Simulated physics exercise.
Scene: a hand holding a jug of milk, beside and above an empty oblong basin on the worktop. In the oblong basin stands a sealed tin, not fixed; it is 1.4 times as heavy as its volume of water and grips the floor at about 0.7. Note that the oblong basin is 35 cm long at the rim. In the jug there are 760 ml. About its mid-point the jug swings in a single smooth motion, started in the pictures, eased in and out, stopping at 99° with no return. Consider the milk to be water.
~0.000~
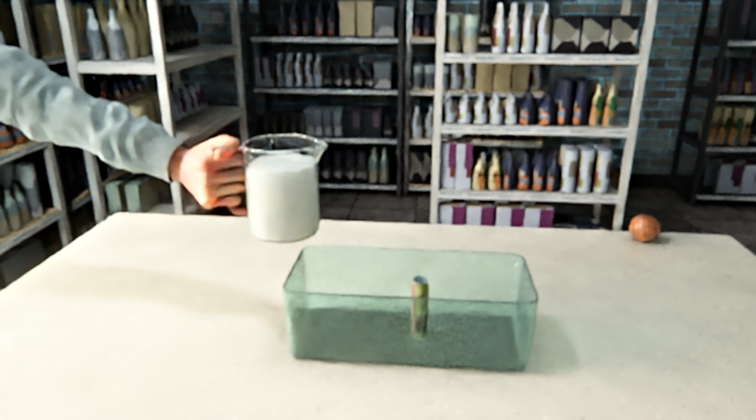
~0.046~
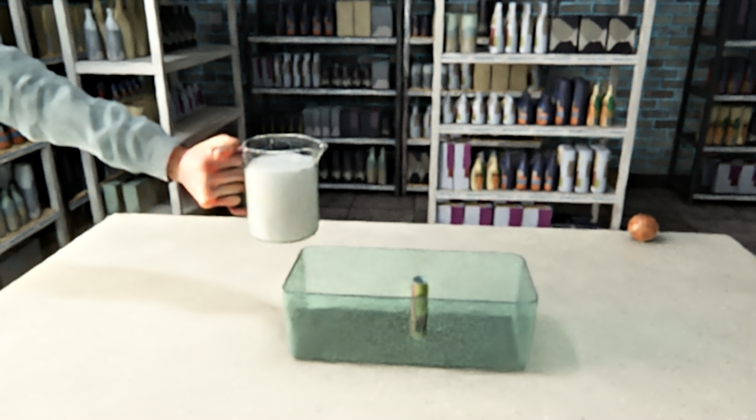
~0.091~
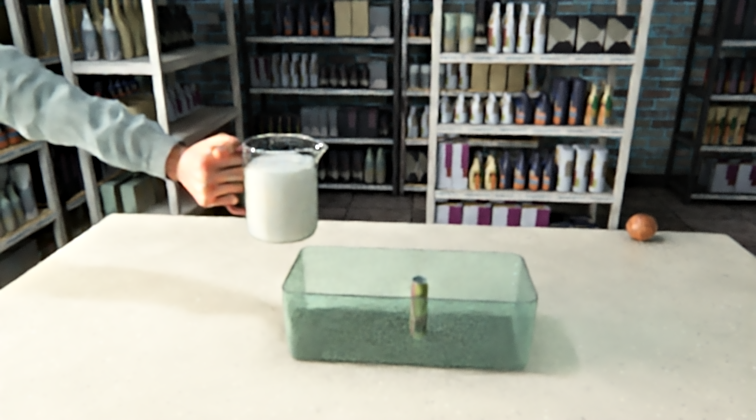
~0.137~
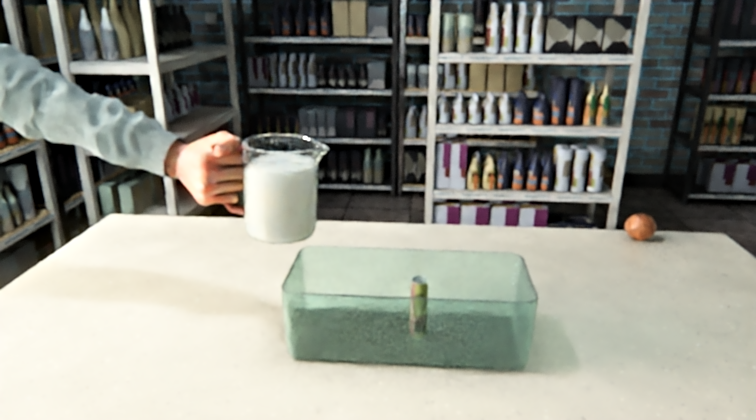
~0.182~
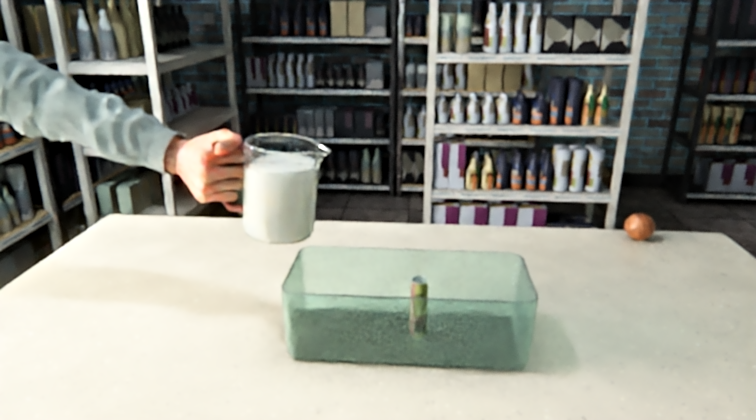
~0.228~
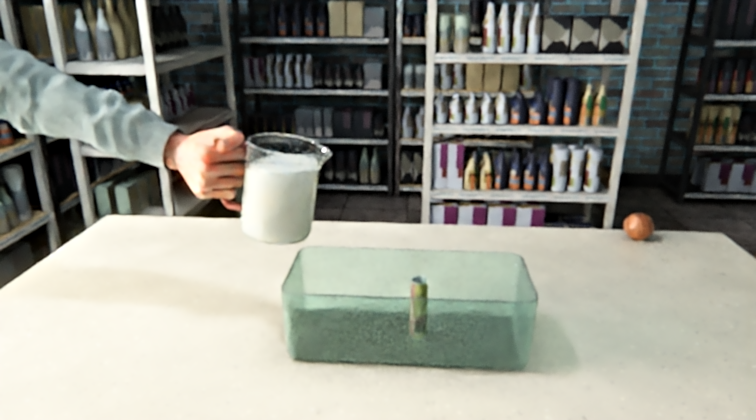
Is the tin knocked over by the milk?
No, bet it holds up.
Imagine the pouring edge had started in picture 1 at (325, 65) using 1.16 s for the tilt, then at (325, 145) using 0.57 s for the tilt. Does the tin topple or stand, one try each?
Try 1: Tipped over; try 2: Still standing.
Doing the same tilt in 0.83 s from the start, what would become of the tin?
The tin stays up.
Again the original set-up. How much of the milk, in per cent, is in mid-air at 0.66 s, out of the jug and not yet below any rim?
Near 8 per cent of it all.
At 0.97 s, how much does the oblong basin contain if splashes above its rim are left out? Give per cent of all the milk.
Around 36 per cent of the whole.
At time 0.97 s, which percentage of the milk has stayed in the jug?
Close to 46 in a hundred.
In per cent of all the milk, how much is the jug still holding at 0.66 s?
Remaining: Near 92 % of the total.
Then, 0.66 s in, the tilt is 60° and 92 per cent is still to pour; the tin stands where it began.
Then, 0.97 s in, the tilt is 93° and 47 per cent is still to pour; the tin stands where it began.
Then, 1.30 s in, the tilt is 99° and 10 per cent is still to pour; the tin stands where it began.
Then, 1.66 s in, the tilt is 99° and 1 per cent is still to pour; the tin stands where it began.
Finally, the tin stands where it began.
